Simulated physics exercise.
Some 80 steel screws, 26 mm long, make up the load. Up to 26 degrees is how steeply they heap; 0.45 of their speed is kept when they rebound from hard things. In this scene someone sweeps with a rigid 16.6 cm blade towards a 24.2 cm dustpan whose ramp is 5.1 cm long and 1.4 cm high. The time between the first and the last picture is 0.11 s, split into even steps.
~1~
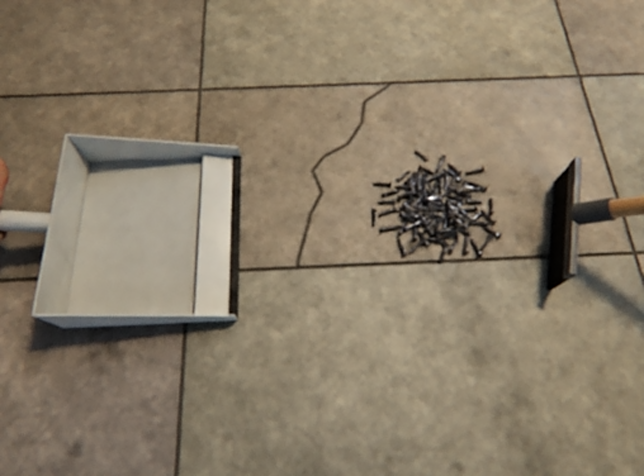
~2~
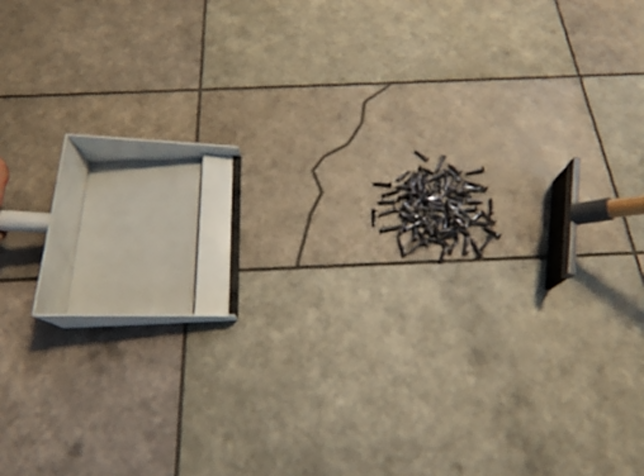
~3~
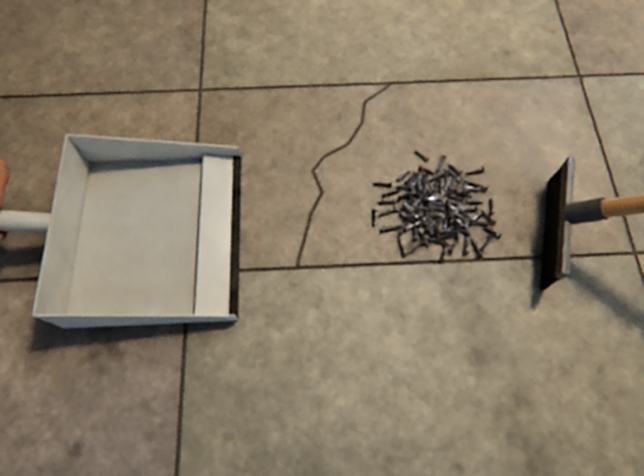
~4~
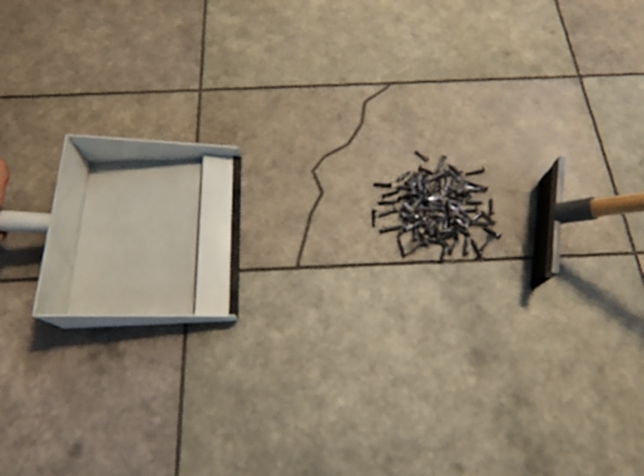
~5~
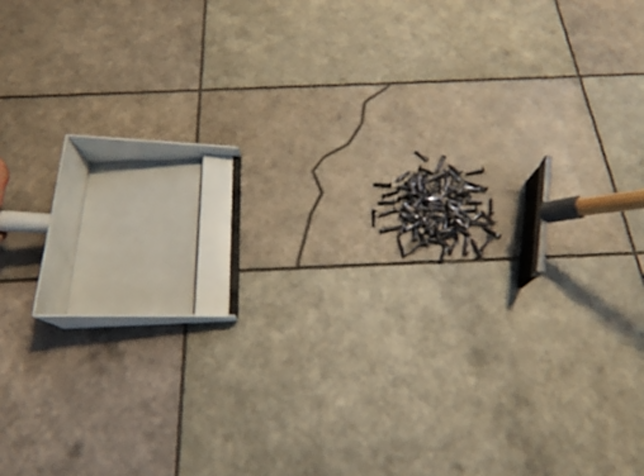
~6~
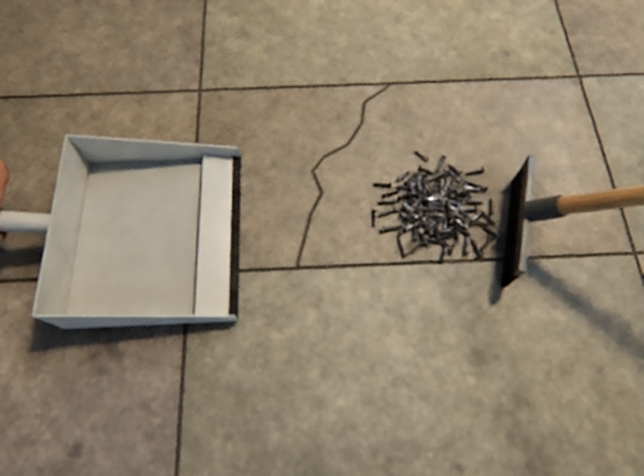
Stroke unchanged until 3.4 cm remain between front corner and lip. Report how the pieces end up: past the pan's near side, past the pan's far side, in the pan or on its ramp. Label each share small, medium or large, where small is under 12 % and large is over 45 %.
Past the pan's near side: Small. Past the pan's far side: Medium. In the pan or on its ramp: Medium.
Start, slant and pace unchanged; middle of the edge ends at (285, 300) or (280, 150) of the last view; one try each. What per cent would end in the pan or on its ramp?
First try around 0 %, second try around 20 %.
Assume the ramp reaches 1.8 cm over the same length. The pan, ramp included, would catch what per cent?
Estimated share: Around 30 in a hundred.
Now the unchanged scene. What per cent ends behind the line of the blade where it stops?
15 %.
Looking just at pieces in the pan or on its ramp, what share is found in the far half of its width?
Something like 80 per cent of the catch.
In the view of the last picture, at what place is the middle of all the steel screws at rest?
When it all comes to rest, the middle is near (243, 185).
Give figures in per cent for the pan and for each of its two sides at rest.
Near side 0 %, far side 25 %, pan 35 %.
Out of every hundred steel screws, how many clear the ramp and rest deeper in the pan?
Around 5 in a hundred.
Then, 0.17 s after the last picture, middle of the blade 21 cm from the lip; 0 % over the lip, far side 5 %, near side 0 %.
Then, 0.28 s after the last picture, middle of the blade 10 cm from the lip; 0 % over the lip, far side 10 %, near side 0 %.
Then, 0.52 s after the last picture, middle of the blade 6 cm from the lip; 40 % over the lip, far side 25 %, near side 0 %.
In the end, near side 0 %, far side 25 %, pan 35 %, in front of the lip or behind the blade 40 %.
